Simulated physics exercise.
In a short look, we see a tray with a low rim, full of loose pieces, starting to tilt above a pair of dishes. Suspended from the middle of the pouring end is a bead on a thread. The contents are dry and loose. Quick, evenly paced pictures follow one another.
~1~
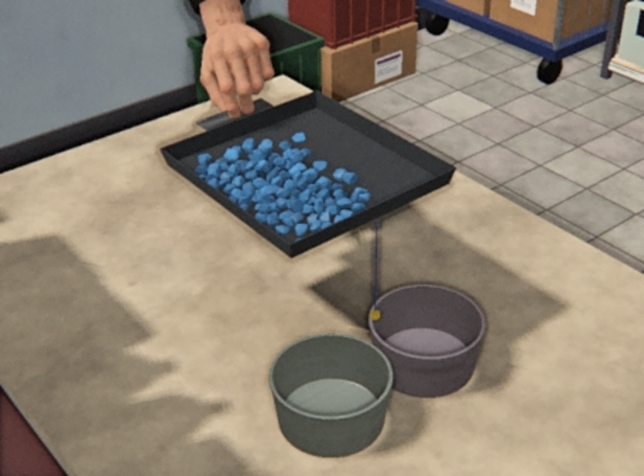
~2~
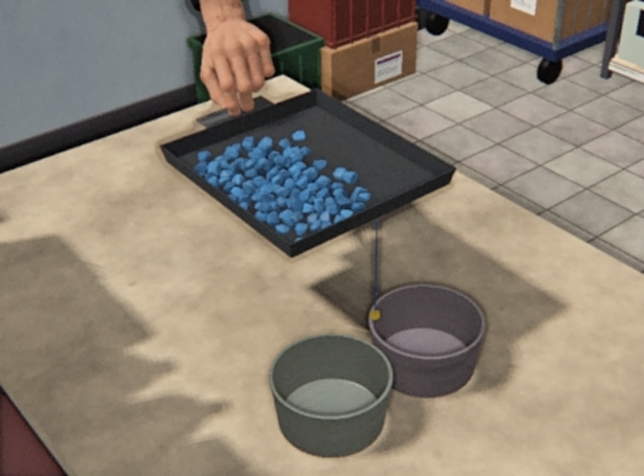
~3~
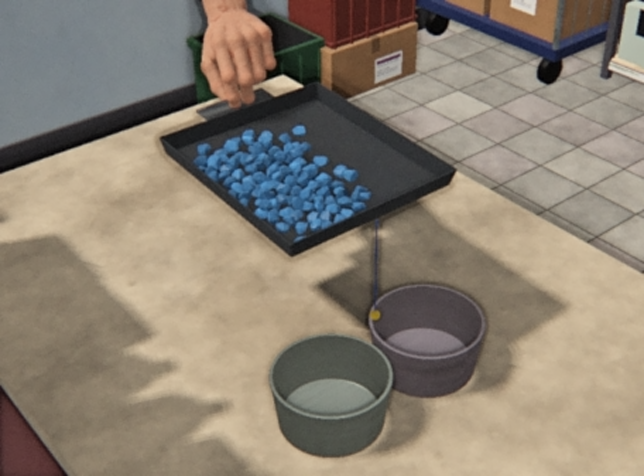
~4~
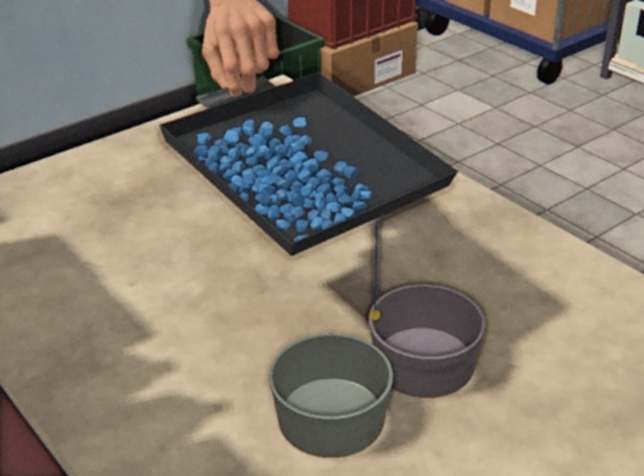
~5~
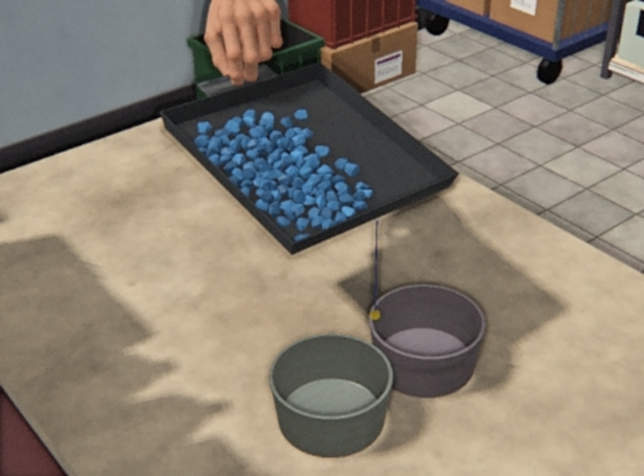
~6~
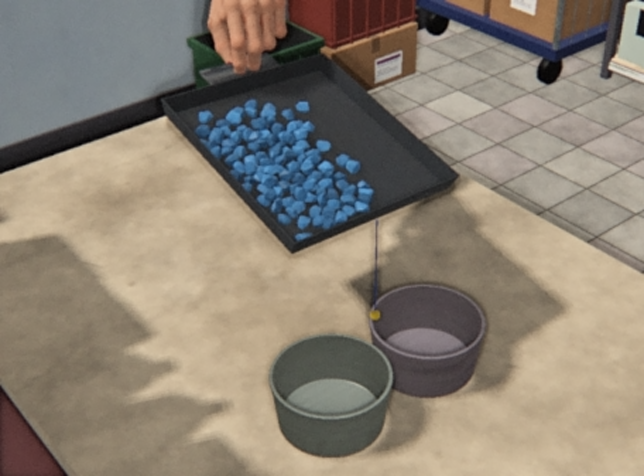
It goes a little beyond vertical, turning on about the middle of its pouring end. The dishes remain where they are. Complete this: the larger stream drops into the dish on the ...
... right.
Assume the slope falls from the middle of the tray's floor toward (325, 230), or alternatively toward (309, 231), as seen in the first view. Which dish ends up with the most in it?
Case one: The dish to the left. Case two: The dish to the left.
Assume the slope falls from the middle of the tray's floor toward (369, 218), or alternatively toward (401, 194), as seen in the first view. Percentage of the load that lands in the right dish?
About 30 % and about 80 %.
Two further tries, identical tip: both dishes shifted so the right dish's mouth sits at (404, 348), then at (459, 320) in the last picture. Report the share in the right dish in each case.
About 60% on the first try and 60% on the second.
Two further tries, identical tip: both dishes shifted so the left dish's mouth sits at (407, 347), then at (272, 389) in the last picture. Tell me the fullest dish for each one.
With the dishes at the first place it's the left-side dish, and at the second it's the right-side dish.
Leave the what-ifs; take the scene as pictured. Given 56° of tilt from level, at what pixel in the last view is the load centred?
The middle of the pieces lands at roughly (368, 189).
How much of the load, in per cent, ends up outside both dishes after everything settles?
About 30 per cent.
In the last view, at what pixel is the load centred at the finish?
Resting centre, last picture - approx. (428, 371).
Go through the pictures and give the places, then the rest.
Corners of the pouring end at (291, 241) and (450, 167), level; middle of the load at (277, 183), aquarium stones; left dish at (370, 425); right dish at (465, 367); bead on its thread at (375, 315), in the first picture.
Corners of the pouring end at (291, 240) and (450, 168), level; middle of the load at (277, 181), in the second picture.
Corners of the pouring end at (292, 240) and (451, 169), tipped barely, lowest at the right corner; middle of the load at (277, 178), in the third picture.
Corners of the pouring end at (293, 239) and (452, 170), tipped a little, lowest at the right corner; middle of the load at (278, 172), in the fourth picture.
Corners of the pouring end at (294, 239) and (453, 172), tipped a little, lowest at the right corner; middle of the load at (279, 167), in the fifth picture.
Corners of the pouring end at (295, 239) and (453, 174), tipped clearly, lowest at the right corner; middle of the load at (280, 161); left dish at (370, 425); right dish at (465, 367), in the sixth picture.
Soon, tray tipped steeply; all on the tray.
A while on, tray tipped right over; about half on the tray; a stray few in the left dish; about a quarter in the right dish; a small part outside both; a small part in the air.
Towards the end, tray tipped past a quarter turn; a small part in the left dish; about two thirds in the right dish; about a quarter outside both.
Finally, tray tipped past a quarter turn; a small part in the left dish; about two thirds in the right dish; about a quarter outside both.
